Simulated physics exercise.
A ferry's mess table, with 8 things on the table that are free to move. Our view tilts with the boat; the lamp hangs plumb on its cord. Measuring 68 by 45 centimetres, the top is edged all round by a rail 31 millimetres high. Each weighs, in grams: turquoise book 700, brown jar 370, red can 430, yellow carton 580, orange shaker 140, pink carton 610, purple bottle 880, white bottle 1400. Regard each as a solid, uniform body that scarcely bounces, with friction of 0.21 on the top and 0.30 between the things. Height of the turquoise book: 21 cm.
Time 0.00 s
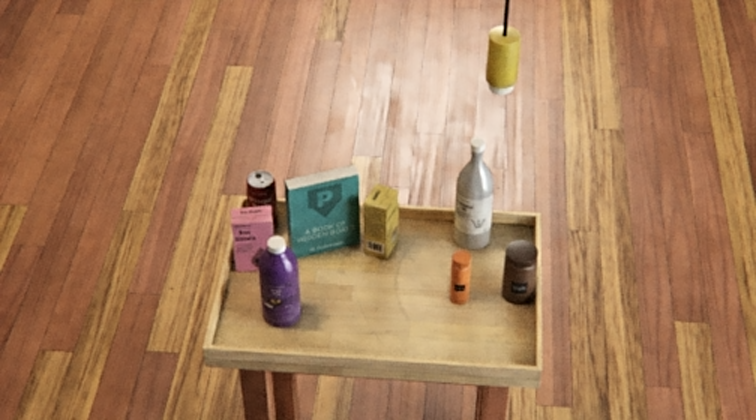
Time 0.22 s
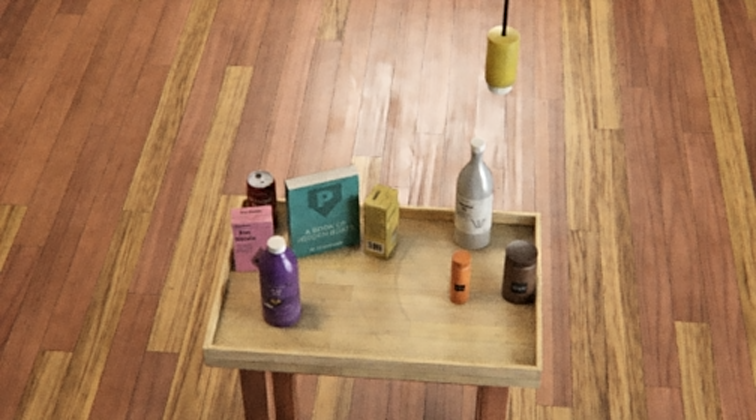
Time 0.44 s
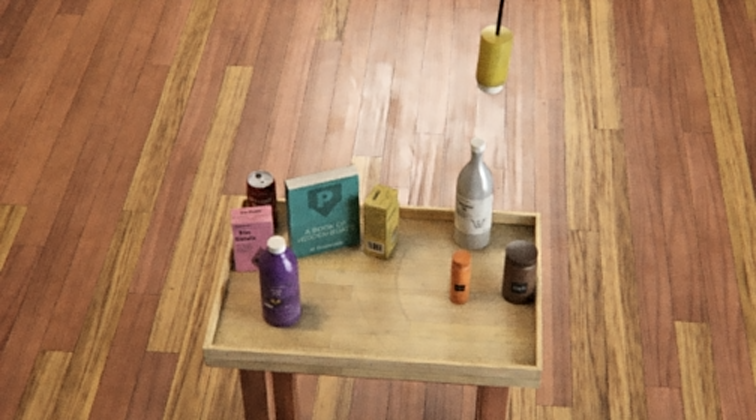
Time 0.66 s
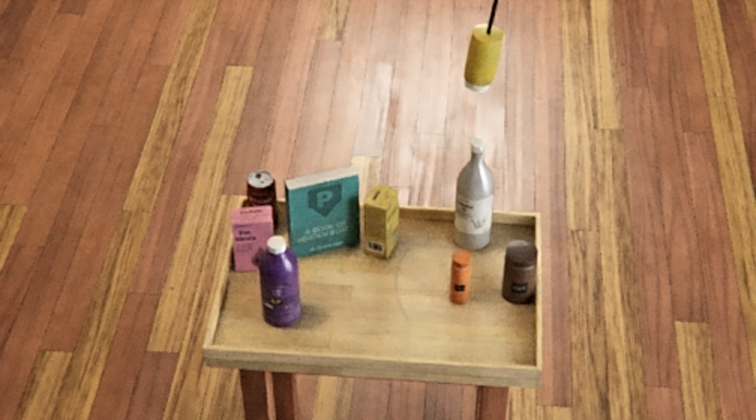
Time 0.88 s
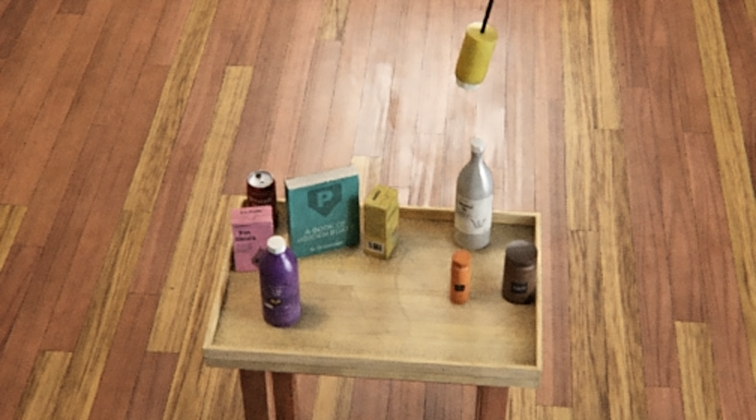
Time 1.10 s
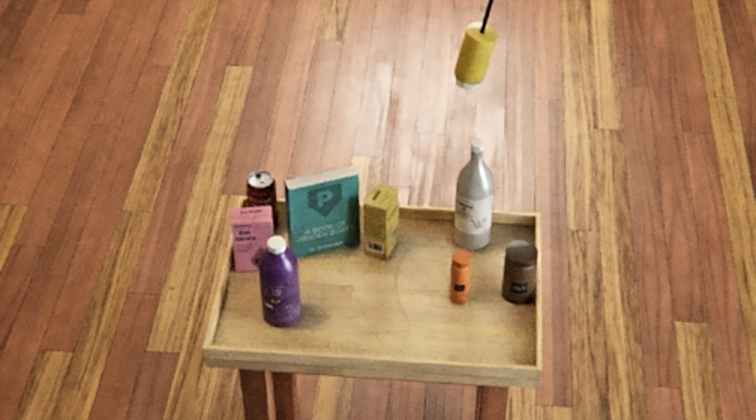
A yellow lamp on a dark cord hangs straight at first above a railed wooden table, then swings gradually to the left until its cord slants, and stays at that angle. Below it, the teal book, the cartons, the bottles and the other containers all stay in their places throughout.
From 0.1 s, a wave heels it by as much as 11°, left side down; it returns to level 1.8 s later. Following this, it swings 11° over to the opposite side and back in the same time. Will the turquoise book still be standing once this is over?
Yes.
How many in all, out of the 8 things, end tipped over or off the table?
0.
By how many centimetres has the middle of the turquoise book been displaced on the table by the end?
Roughly 0 cm.
By 1.70 s, floor tilted 1°, left side down.
By 2.70 s, floor tilted 11°, right side down.
By 3.60 s, boat level.
When it is over (4.2 s), all 8 within 5 cm of the start. In the last view, turquoise book near (323, 213).
